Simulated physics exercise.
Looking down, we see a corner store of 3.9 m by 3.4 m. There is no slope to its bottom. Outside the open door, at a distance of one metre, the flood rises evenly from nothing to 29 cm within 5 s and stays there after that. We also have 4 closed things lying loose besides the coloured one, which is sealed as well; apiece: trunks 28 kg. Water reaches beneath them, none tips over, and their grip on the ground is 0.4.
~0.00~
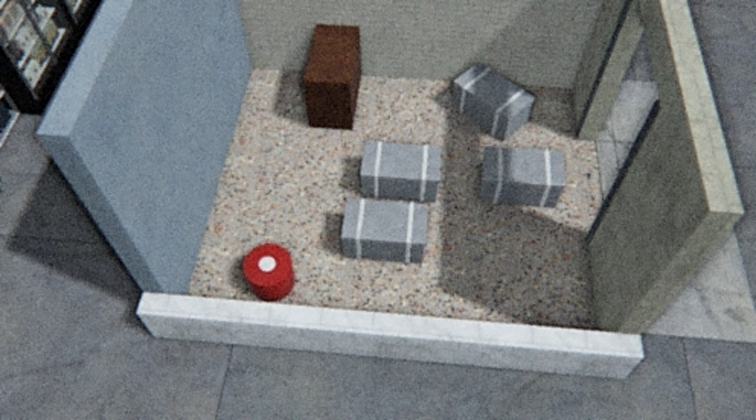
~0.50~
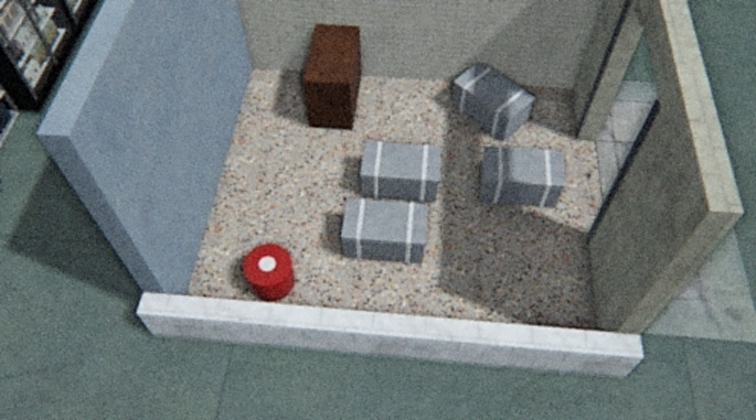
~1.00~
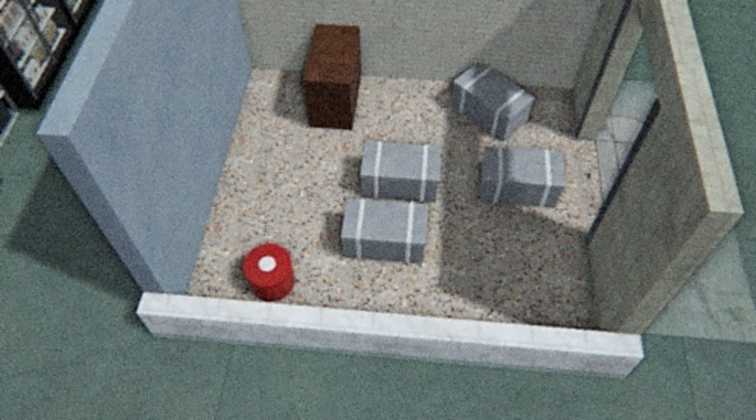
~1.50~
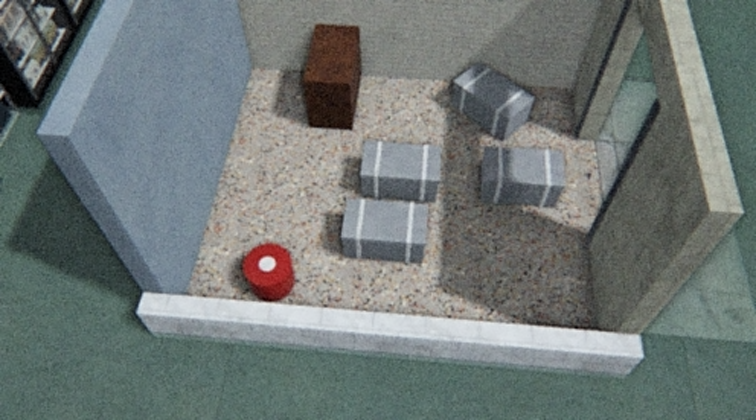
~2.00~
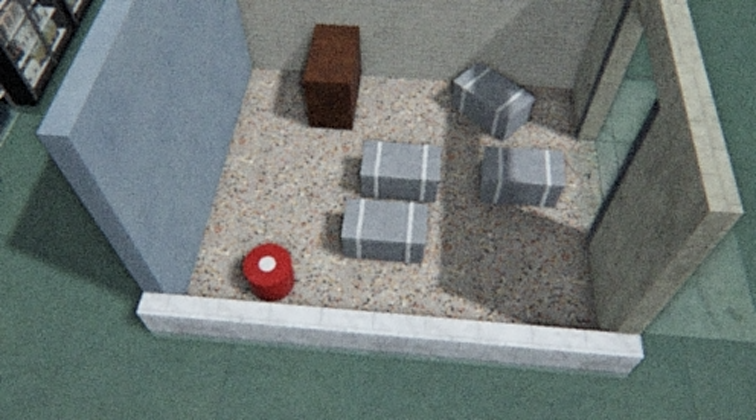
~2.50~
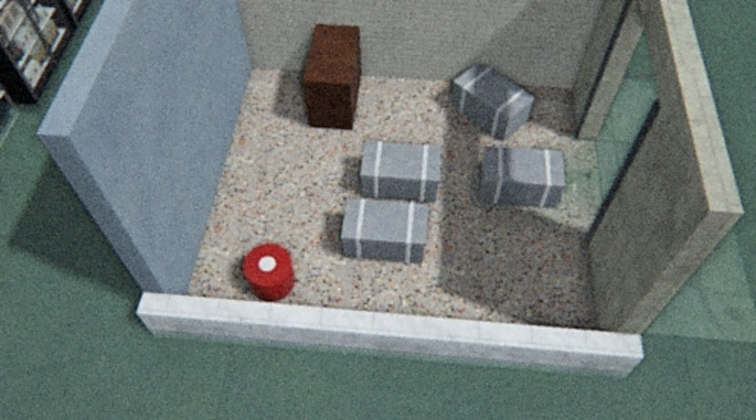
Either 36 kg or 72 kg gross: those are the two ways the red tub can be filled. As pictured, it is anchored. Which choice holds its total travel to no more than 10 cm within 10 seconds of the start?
Answer: 72 kg, not 36 kg.
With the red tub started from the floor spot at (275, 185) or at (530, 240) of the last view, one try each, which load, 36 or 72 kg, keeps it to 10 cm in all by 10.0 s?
Taking them in turn, only the heavier mass keeps it, and the lighter mass keeps it.
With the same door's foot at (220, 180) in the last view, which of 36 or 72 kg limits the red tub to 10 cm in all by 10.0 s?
Outcome - the lighter pick works.
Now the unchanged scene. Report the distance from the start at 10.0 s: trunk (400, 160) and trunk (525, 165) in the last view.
First 150 cm, then 200 cm.
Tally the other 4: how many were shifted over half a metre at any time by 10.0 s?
The tally stands at 4.
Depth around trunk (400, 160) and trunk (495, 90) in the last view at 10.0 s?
Depths: Near 23 cm, then near 19 cm.
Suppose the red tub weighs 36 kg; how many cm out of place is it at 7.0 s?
It would be some 0 cm from its spot.
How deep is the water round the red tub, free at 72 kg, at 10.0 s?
Depth: Approx. 21 cm.
After 3.5 s the red tub would be 0 cm from its start with 36 kg and 0 cm from its start with 72 kg; 0 cm of water round it then.
After 4.5 s the red tub would be 0 cm from its start with 36 kg and 0 cm from its start with 72 kg; 0 cm of water round it then.
After 7.0 s the red tub would be 0 cm from its start with 36 kg and 0 cm from its start with 72 kg; 8 cm of water round it then.
After 10.0 s the red tub would be 20 cm from its start with 36 kg and 0 cm from its start with 72 kg; 21 cm of water round it then.
